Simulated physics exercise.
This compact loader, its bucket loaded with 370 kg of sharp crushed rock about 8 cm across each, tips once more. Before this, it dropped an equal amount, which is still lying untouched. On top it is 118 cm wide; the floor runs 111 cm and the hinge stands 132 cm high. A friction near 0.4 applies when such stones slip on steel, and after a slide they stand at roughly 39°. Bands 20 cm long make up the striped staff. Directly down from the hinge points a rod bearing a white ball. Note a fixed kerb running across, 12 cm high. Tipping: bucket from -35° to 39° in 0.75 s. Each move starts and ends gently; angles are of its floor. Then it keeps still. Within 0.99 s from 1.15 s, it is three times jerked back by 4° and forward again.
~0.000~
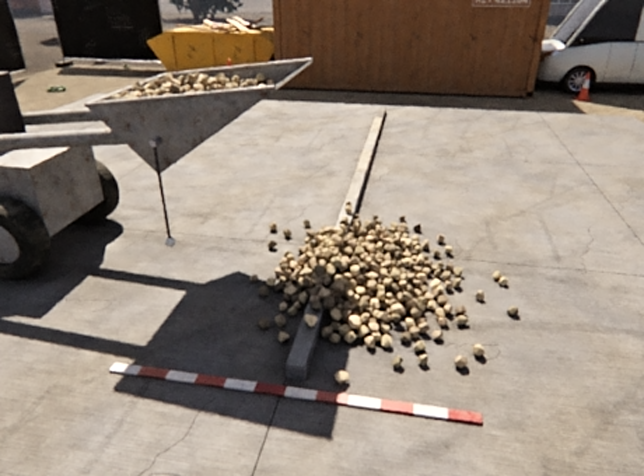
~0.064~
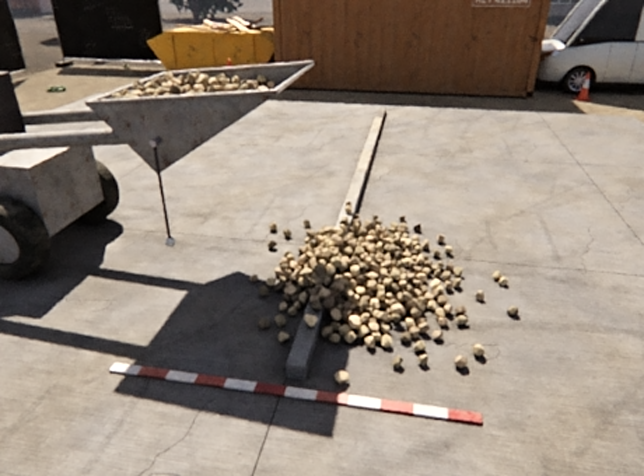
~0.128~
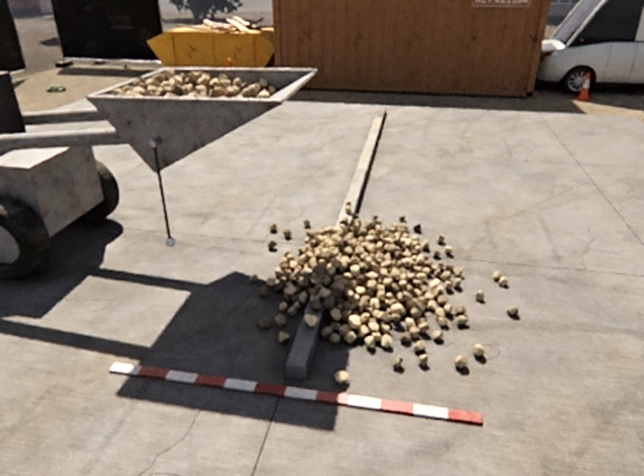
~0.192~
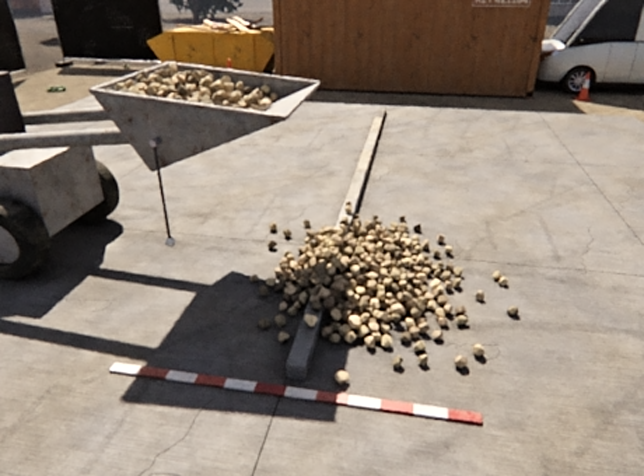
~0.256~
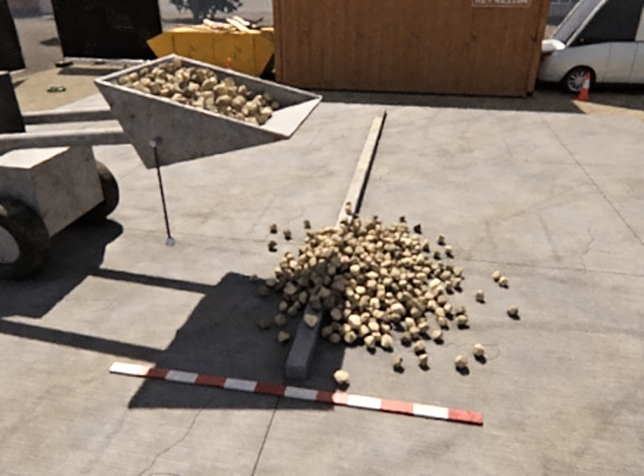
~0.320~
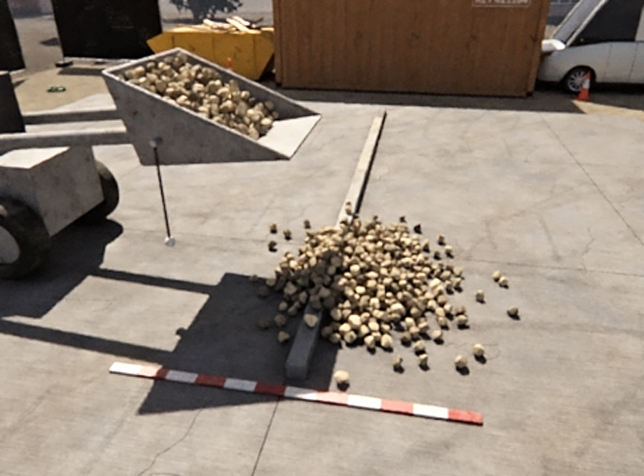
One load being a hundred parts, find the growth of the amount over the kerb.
A growth of about 27 parts in a hundred.
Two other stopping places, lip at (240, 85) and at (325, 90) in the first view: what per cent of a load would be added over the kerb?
Around 5 and 80 percent respectively.
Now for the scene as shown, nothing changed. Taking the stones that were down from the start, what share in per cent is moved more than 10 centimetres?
5 %.
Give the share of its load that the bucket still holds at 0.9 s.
100 % still inside.
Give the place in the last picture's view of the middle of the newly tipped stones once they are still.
(313, 254).
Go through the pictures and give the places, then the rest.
In the first frame, lip at (276, 88), floor tilted -35°, highest stones at (219, 82). The earlier load is highest near (344, 248), 26 cm above ground level, 25 % on this side of the kerb, 75 % over the kerb.
In the second frame, lip at (277, 92), floor tilted -33°, highest stones at (215, 81); the stones move at 0.2 m/s on average.
In the third frame, the bucket is at -29°, its lip at (281, 103); the top of the load is at (181, 79); the stones move at 0.3 m/s on average.
In the fourth frame, the bucket is at -23°, its lip at (286, 118); the top of the load is at (163, 75); the stones move at 0.5 m/s on average.
In the fifth frame, the bucket is at -15°, its lip at (289, 138); the top of the load is at (167, 70); the stones move at 0.5 m/s on average.
In the sixth frame, the bucket is at -6°, its lip at (290, 159); the top of the load is at (168, 65); the stones move at 0.6 m/s on average.
After 0.6 s the floor is at 27°; in per cent of one load, 100 in the bucket, 25 on this side of the kerb, 75 over the kerb; the foremost stones are at (482, 300).
After 0.9 s the floor is at 39°; in per cent of one load, 98 in the bucket, 27 on this side of the kerb, 75 over the kerb; the foremost stones are at (482, 300).
After 2.6 s the floor is at 39°; in per cent of one load, 0 in the bucket, 99 on this side of the kerb, 101 over the kerb; the foremost stones are at (484, 305).
After 5.3 s the floor is at 39°; in per cent of one load, 0 in the bucket, 99 on this side of the kerb, 101 over the kerb; the foremost stones are at (484, 305). Net gain over the kerb, 27.
